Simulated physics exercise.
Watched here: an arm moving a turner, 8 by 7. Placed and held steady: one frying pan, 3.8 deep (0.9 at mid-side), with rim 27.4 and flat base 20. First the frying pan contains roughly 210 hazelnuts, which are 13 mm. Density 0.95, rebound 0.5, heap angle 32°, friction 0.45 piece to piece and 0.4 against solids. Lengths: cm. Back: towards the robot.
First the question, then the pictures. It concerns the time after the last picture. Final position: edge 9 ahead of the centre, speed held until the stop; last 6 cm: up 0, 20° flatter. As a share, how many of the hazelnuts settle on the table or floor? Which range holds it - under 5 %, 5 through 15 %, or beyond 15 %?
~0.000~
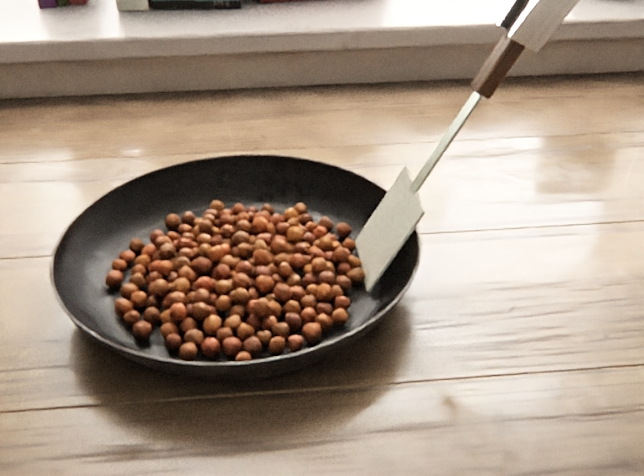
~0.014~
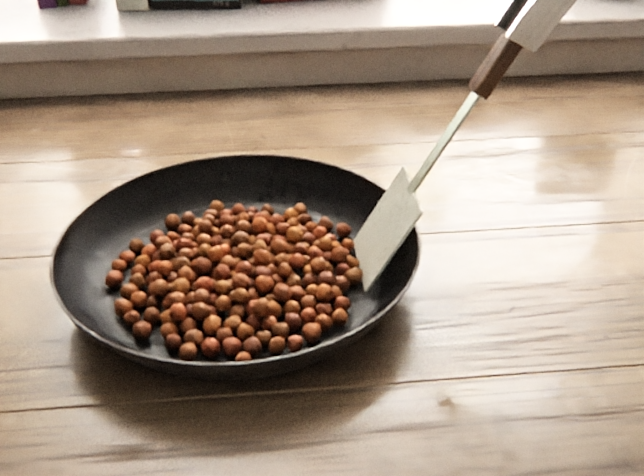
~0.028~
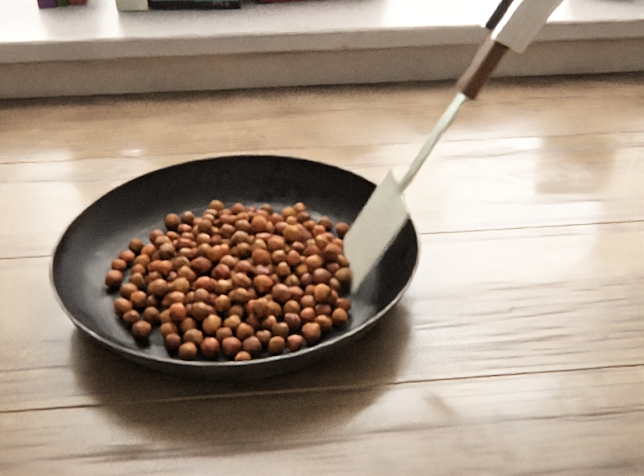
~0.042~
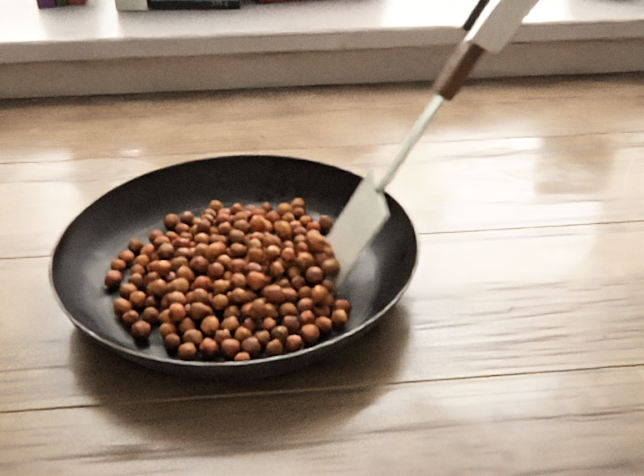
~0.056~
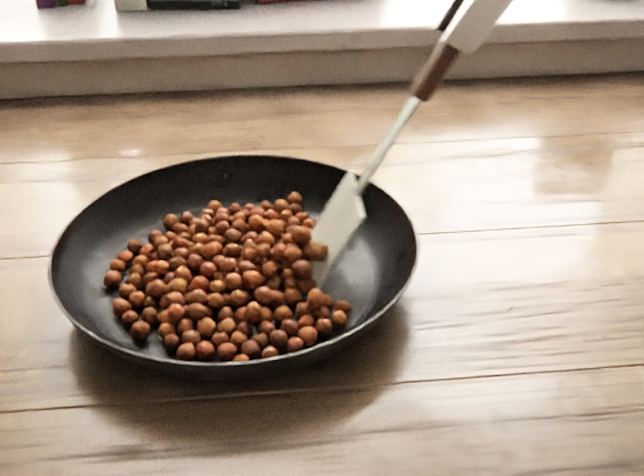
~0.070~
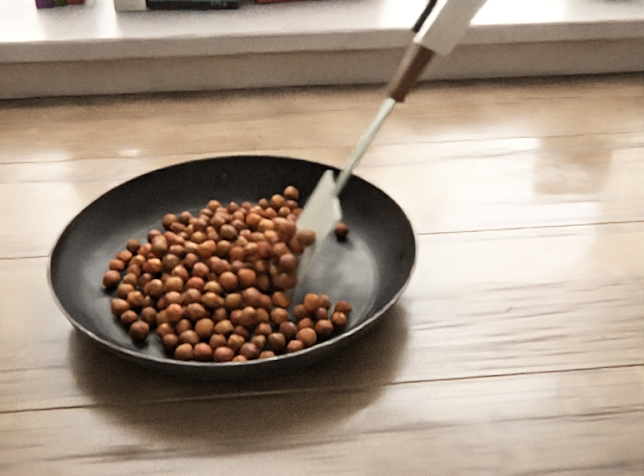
The range 5 through 15 % holds it.
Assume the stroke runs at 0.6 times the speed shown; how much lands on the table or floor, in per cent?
Estimate: Approx. 5 %.
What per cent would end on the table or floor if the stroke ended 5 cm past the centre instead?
My guess would be around 5 per cent.
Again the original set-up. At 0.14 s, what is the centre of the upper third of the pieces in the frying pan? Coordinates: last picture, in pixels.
I'd put it close to (178, 249).
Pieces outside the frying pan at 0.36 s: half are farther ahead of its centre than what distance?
Roughly 18 cm.
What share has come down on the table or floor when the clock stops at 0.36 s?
8 per cent.
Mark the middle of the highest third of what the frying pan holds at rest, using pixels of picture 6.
Roughly at (116, 267).
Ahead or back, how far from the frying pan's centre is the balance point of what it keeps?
Forward offset: Roughly 5.0 cm.
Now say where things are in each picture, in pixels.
In the first frame, turner top edge at (415, 188), sloping 61°; upper third of the load around (241, 261), from x 115 to 355, top at y 210; 209 in the frying pan.
In the second frame, turner top edge at (413, 188), sloping 61°; upper third of the load around (241, 262), from x 115 to 355, top at y 210.
In the third frame, turner top edge at (401, 189), sloping 61°; upper third of the load around (241, 262), from x 115 to 345, top at y 210.
In the fourth frame, turner top edge at (380, 190), sloping 61°; upper third of the load around (240, 255), from x 115 to 345, top at y 205.
In the fifth frame, turner top edge at (357, 192), sloping 61°; upper third of the load around (239, 253), from x 110 to 345, top at y 200.
In the sixth frame, turner top edge at (334, 193), sloping 61°; upper third of the load around (238, 250), from x 110 to 340, top at y 195; 209 in the frying pan.
By 0.10 s, sloping 61°, highest piece 8 above the table; 209 in the frying pan.
By 0.14 s, sloping 56°, highest piece 9 above the table; 208 in the frying pan, 1 on the blade or in flight.
By 0.36 s, sloping 41°, highest piece 5 above the table; 190 in the frying pan, 18 on the table or floor, 1 on the blade or in flight.
By 1.41 s, sloping 41°, highest piece 4 above the table; 190 in the frying pan, 19 on the table or floor.
Final count, 190 in the frying pan, 19 on the table or floor. That is 9 % on the table or floor.
